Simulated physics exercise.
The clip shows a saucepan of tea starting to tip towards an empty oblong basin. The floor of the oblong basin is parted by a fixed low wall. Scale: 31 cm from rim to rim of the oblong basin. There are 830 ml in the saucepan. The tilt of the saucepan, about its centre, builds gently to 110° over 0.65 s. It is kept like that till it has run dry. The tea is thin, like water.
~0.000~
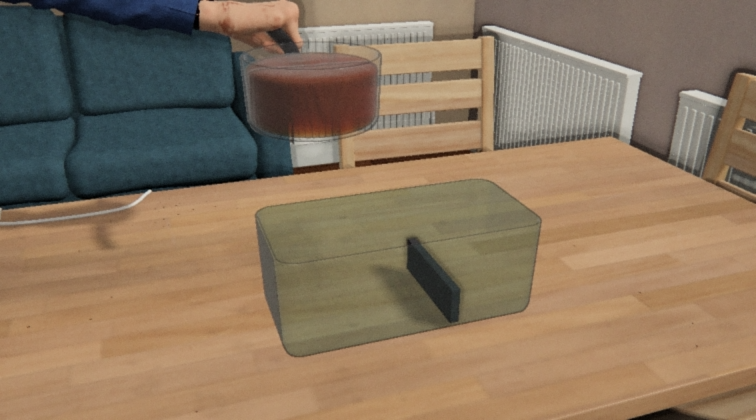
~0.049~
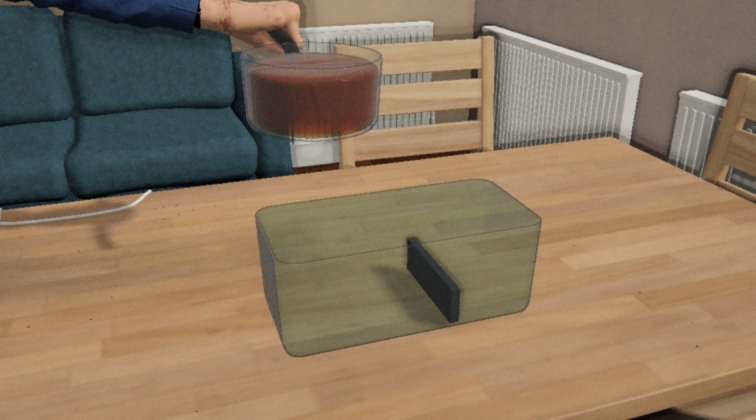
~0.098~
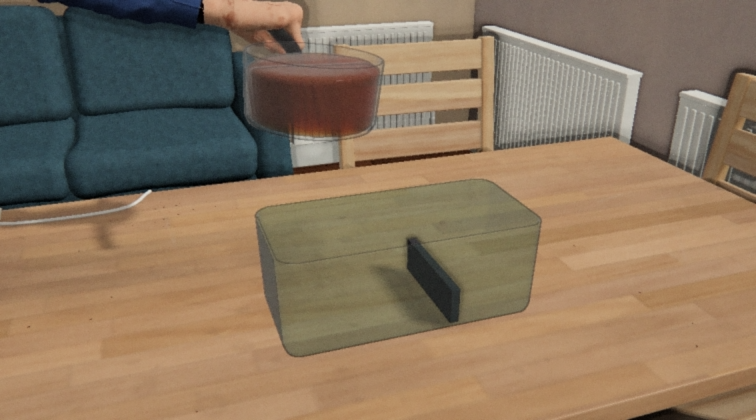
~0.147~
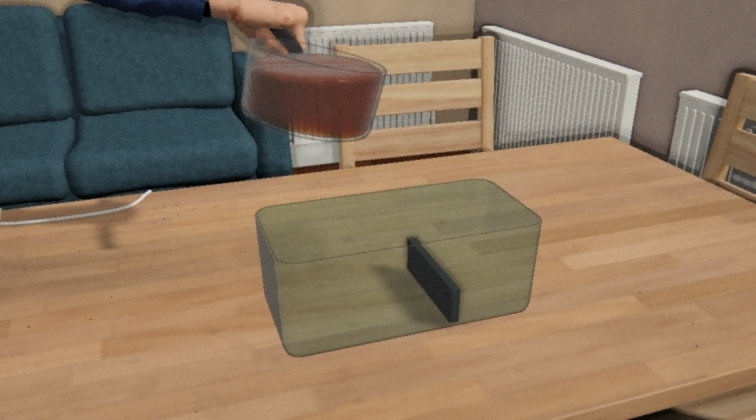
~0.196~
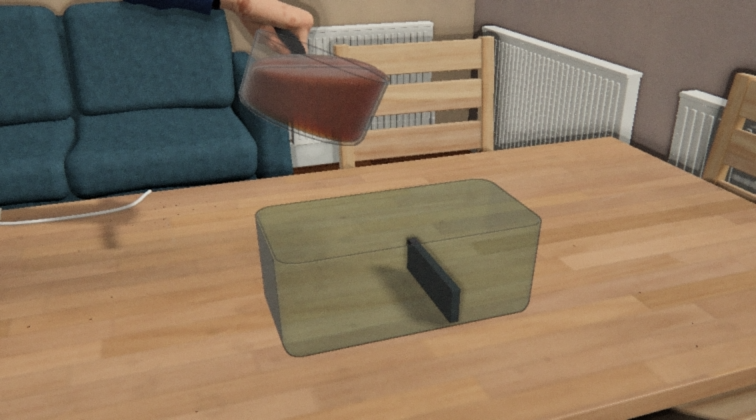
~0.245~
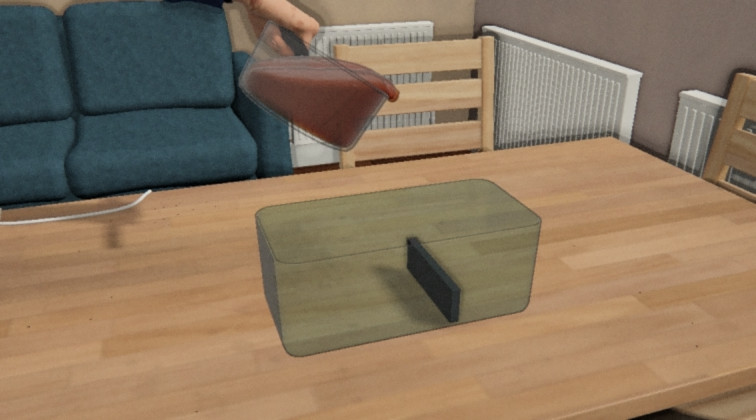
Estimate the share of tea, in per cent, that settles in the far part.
Roughly 31 per cent is past the wall.
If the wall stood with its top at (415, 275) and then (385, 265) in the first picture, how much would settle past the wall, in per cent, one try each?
In turn about 50 and 85 per cent.
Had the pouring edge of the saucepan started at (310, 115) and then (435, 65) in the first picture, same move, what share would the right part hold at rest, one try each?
First 15, then 70 per cent.
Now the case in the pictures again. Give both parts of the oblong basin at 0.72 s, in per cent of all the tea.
Left about 56, right about 32.
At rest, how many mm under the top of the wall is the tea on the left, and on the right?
Left about 26 mm, right about 26 mm.
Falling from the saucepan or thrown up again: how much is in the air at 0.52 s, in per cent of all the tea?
About 46 per cent.
After 0.52 s the tilt is 99° and 21 per cent is still to pour, 12 is left of the wall and 21 right of it.
After 0.72 s the tilt is 110° and 3 per cent is still to pour, 56 is left of the wall and 32 right of it.
After 0.92 s the tilt is 110° and 0 per cent is still to pour, 64 is left of the wall and 30 right of it.
After 1.15 s the tilt is 110° and 0 per cent is still to pour, 66 is left of the wall and 31 right of it.
In the end 66 per cent lies left of the wall, 31 right of it and 3 outside.
